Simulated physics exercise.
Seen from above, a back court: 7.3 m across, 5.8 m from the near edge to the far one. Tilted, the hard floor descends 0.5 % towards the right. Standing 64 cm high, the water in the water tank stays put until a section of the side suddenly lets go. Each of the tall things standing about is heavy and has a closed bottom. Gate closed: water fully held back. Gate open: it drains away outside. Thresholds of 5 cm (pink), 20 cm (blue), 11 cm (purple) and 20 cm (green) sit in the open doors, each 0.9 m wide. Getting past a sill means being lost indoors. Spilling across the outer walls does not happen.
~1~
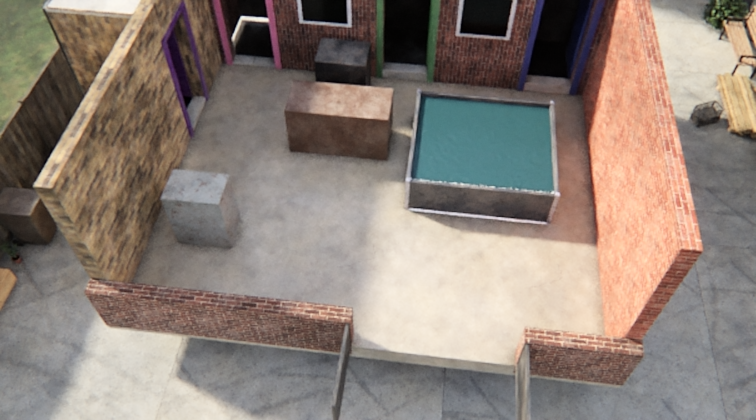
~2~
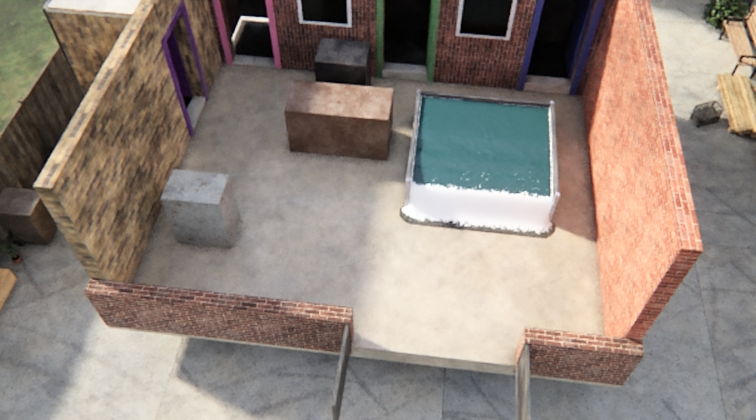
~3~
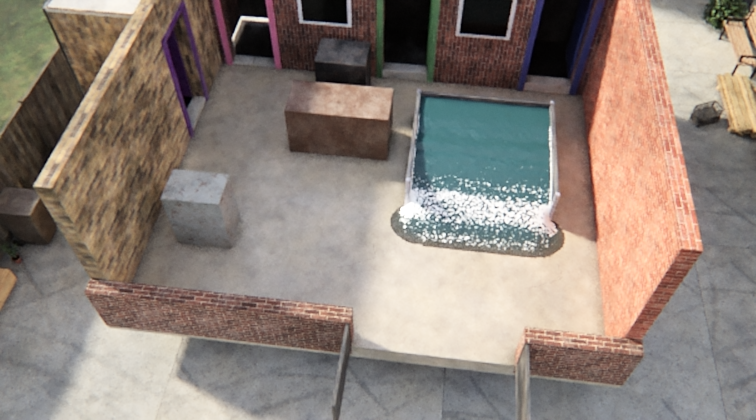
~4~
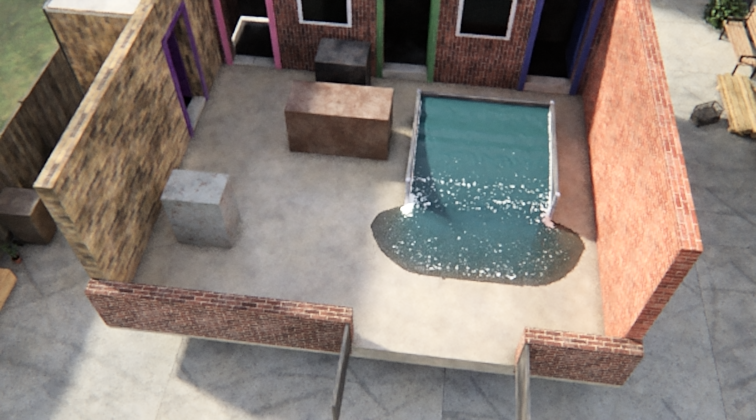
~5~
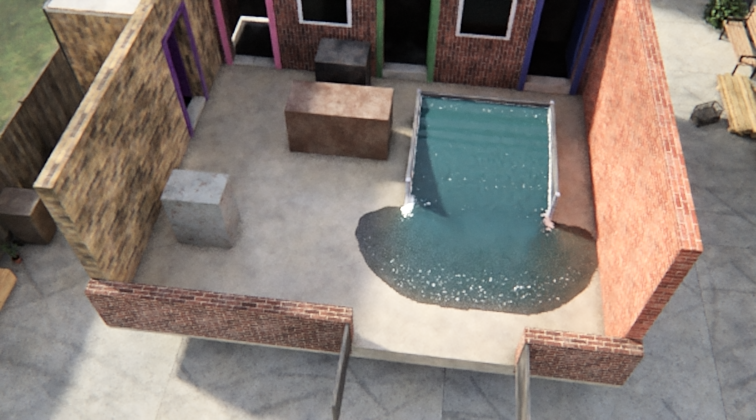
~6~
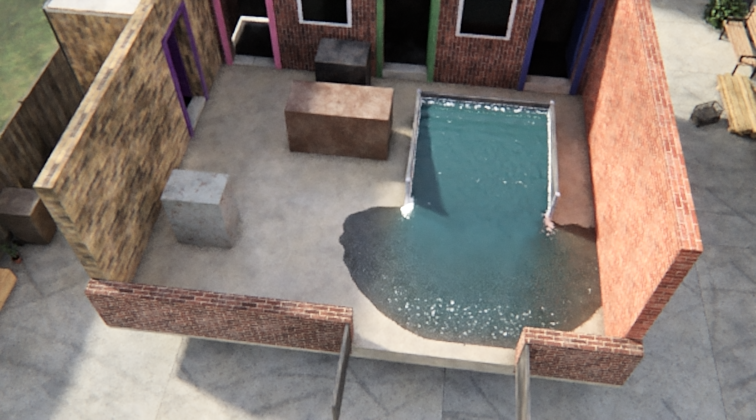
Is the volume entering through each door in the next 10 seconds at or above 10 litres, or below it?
Pink door: Below, blue door: Below, purple door: Below, green door: Below.
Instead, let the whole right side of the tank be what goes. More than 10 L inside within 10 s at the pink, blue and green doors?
Then it goes pink too high, blue too high, green fine.
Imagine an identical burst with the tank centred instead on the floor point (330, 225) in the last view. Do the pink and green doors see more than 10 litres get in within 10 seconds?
Lab note: Pink door limit exceeded; green door limit not exceeded.
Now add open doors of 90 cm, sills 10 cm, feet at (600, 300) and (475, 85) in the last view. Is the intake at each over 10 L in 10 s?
In the order given, higher then lower.
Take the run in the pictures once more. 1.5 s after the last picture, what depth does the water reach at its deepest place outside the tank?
I'd say near 39 centimetres.
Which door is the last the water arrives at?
The pink one.
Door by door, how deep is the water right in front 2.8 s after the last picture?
Door by door, in cm: Pink reads 0, blue reads 0, purple reads 0, green reads 0.
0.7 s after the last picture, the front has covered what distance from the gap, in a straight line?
I'd put it close to 3.4 m.
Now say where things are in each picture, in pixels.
The water tank at (483, 143) is whole and still, 64 cm deep, in the first frame.
Water pours out at (478, 206) and has run 1.3 m, to (552, 225); typically 8 cm deep outside, 64 cm at the water tank's back, in the second frame.
The front is at (559, 234), 1.4 m from the gap at (478, 207); 1.7 m2 of floor is under water; 64 cm left at the back of the water tank, in the third frame.
Water pours out at (478, 208) and has run 1.7 m, to (568, 265); typically 10 cm deep outside, 64 cm at the water tank's back, in the fourth frame.
The front is at (581, 282), 2.0 m from the gap at (478, 208); 5.4 m2 of floor is under water; 61 cm left at the back of the water tank, in the fifth frame.
The front is at a hidden place, 2.5 m from the gap at (478, 208); 7.8 m2 of floor is under water; 54 cm left at the back of the water tank, in the sixth frame.
Then, 0.7 s after the last picture water covers 30 % of the floor and is deepest (42 cm) near (599, 360); pink door not reached, blue door not reached, purple door not reached, green door not reached.
Then, 1.5 s after the last picture water covers 35 % of the floor and is deepest (39 cm) near (599, 360); pink door not reached, blue door not reached, purple door not reached, green door not reached.
Then, 2.8 s after the last picture water covers 40 % of the floor and is deepest (20 cm) near (599, 360); pink door not reached, blue door not reached, purple door not reached, green door not reached.
Then, 5.3 s after the last picture water covers 55 % of the floor and is deepest (16 cm) near (576, 100); pink door not reached, blue door 11 cm at the sill, 0 L in, purple door not reached, green door not reached.
Then, 9.3 s after the last picture water covers 85 % of the floor and is deepest (7 cm) near (375, 94); pink door 2 cm at the sill, 0 L in, blue door 5 cm at the sill, 0 L in, purple door 1 cm at the sill, 0 L in, green door 5 cm at the sill, 0 L in.
